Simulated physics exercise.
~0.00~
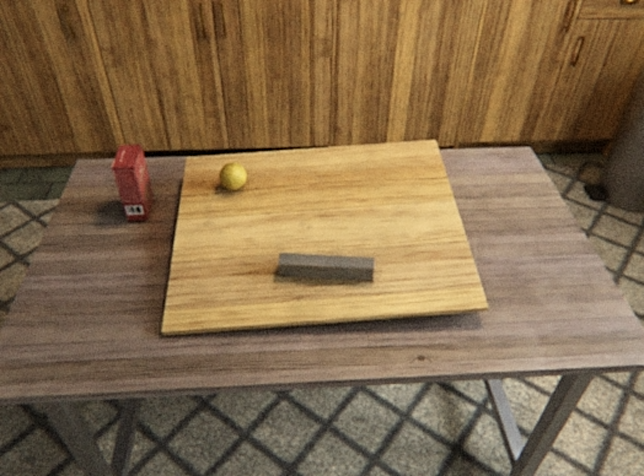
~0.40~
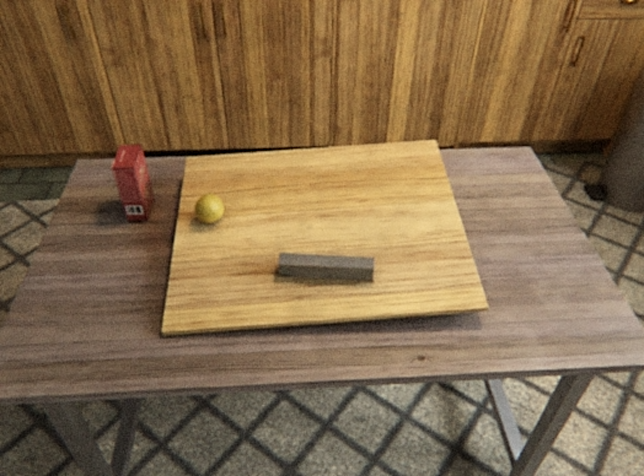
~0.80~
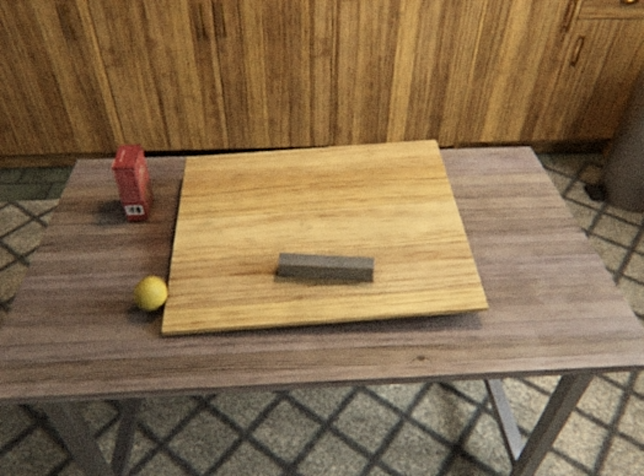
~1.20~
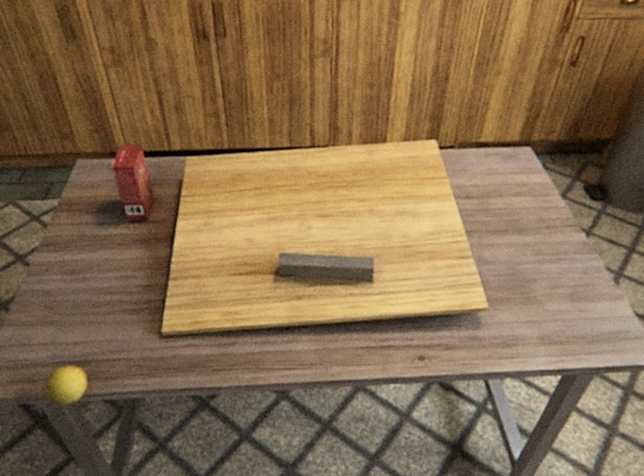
On a wooden table, a yellow lemon rolls left off a tilted board and reaches the table's front edge, red carton staying still.
